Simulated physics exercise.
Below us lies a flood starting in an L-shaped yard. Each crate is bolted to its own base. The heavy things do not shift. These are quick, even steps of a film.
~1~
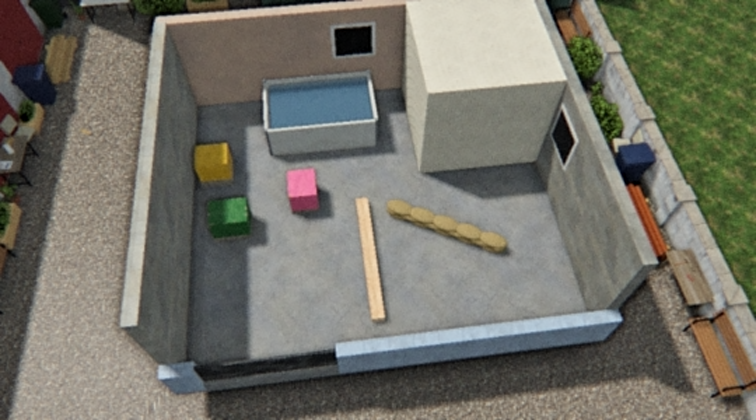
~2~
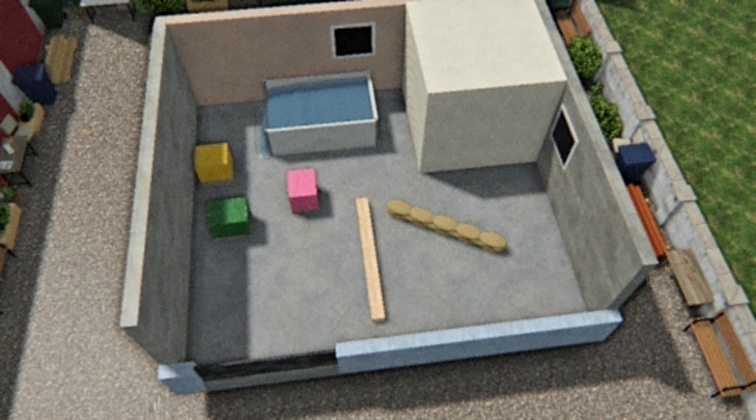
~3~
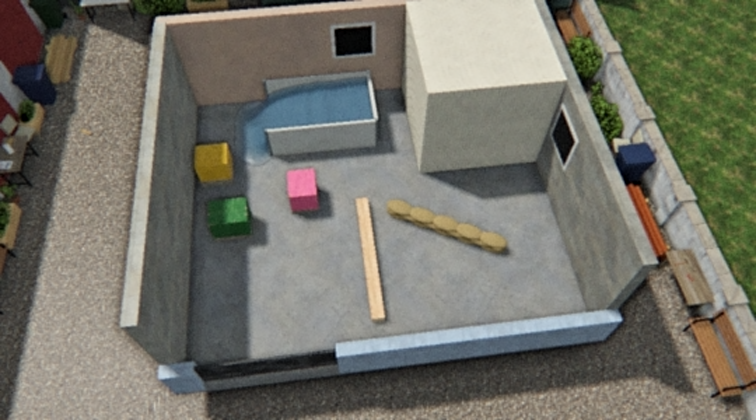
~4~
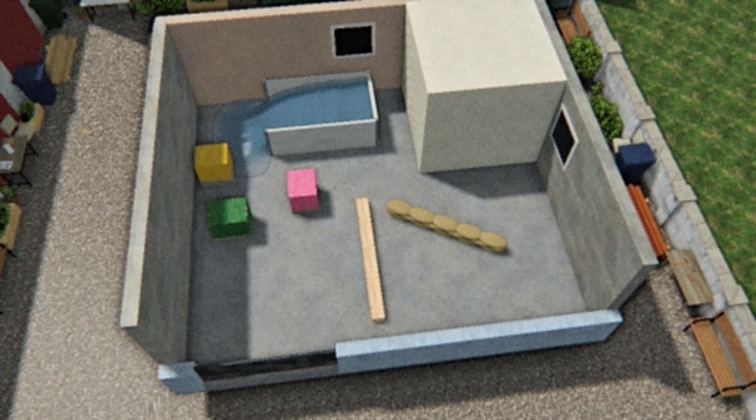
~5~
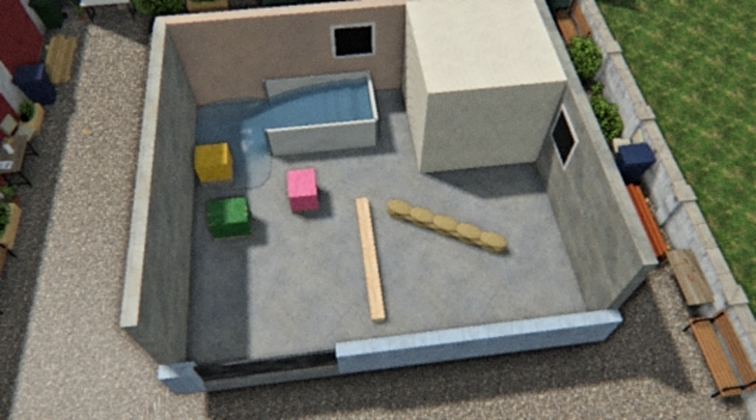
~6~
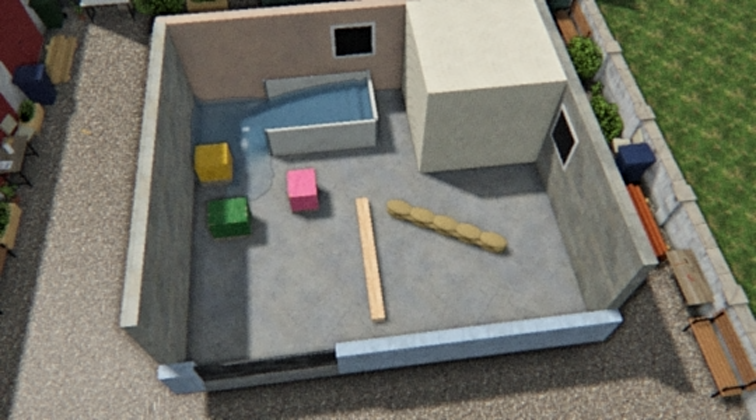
Water pours from the left side of a tank and spreads around a yellow block.
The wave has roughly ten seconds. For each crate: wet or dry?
The green crate gets wet; the yellow crate gets wet; the pink crate gets wet.
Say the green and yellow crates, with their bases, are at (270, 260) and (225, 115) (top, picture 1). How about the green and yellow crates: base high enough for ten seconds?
One by one: The green crate takes water; the yellow crate gets wet.
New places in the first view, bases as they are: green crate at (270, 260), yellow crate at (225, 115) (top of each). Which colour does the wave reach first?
I say the crate marked yellow.
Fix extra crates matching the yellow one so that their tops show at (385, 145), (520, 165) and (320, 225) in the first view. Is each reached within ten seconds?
As listed: Is safe, is spared, remains dry.
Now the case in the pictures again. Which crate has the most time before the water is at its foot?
It is the pink crate.
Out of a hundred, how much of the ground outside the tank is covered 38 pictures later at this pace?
Roughly 70 per cent.
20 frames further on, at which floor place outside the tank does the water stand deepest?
I would point to (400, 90).
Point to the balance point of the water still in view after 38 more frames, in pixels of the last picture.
Close to (303, 188).
A moment on, water covers 15 % of the floor; the green crate water round its plinth, the yellow crate water round its plinth, the pink crate not reached.
Next, water covers 20 % of the floor; the green crate water round its plinth, the yellow crate water round its plinth, the pink crate water round its plinth.
Then, water covers 40 % of the floor; the green crate water round its plinth, the yellow crate water round its plinth, the pink crate water round its plinth.
Later, water covers 70 % of the floor; the green crate water round its plinth, the yellow crate water round its plinth, the pink crate water round its plinth.
In the end, water covers 90 % of the floor; the green crate was topped, the yellow crate was topped, the pink crate was topped.
